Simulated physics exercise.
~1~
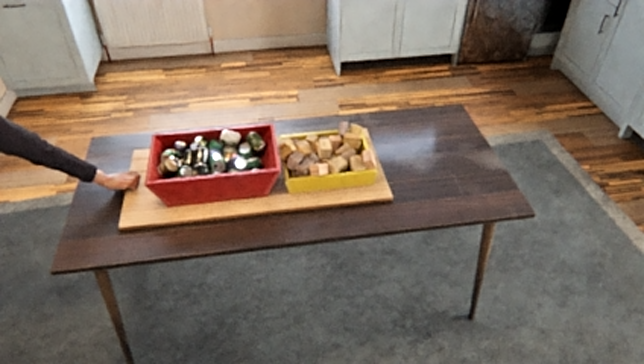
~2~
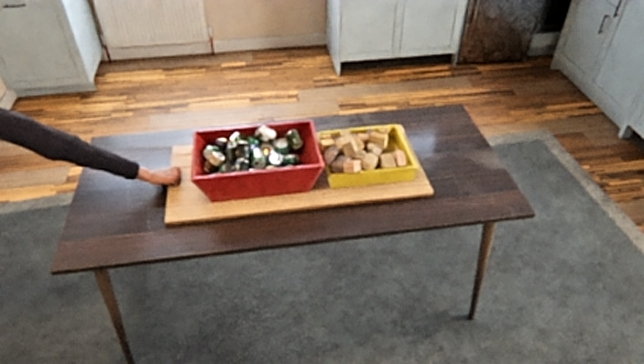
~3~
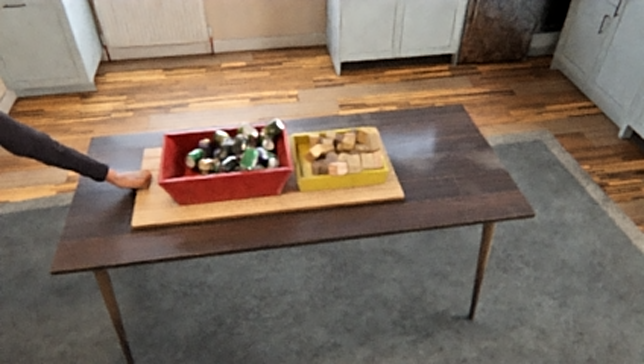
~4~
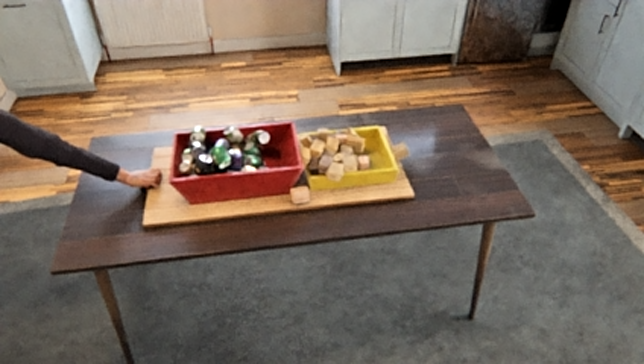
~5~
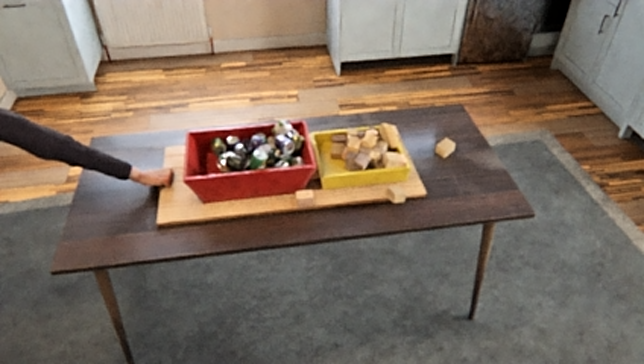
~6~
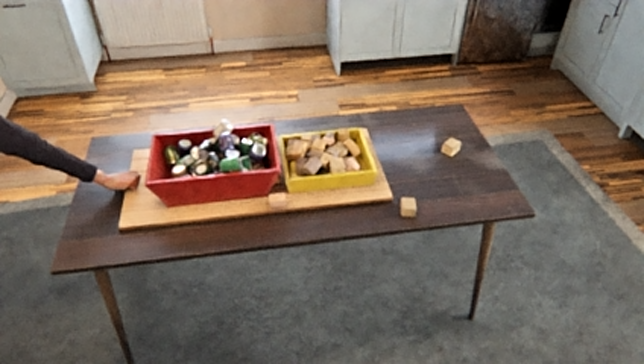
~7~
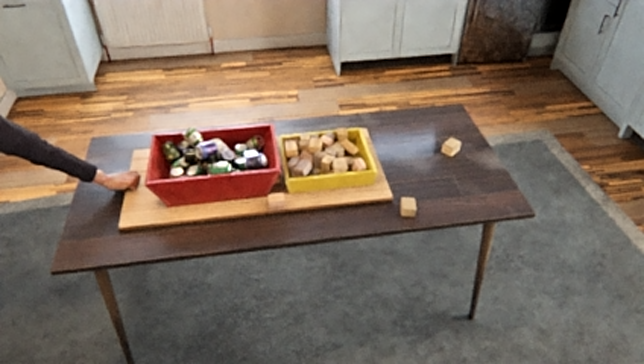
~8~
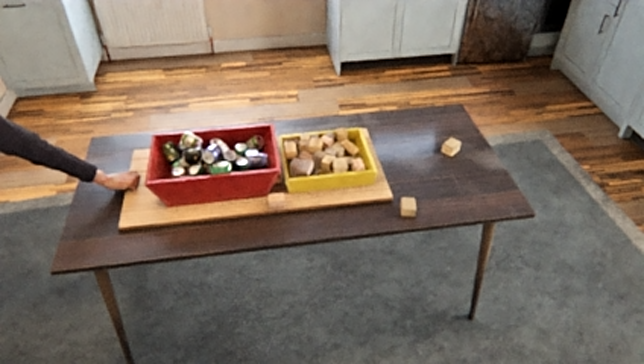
A few wooden blocks tumbled out of a yellow tray as a hand slid its board back and forth across a table, while the small cans in the red tray jostled but stayed in, and everything finally came to rest.
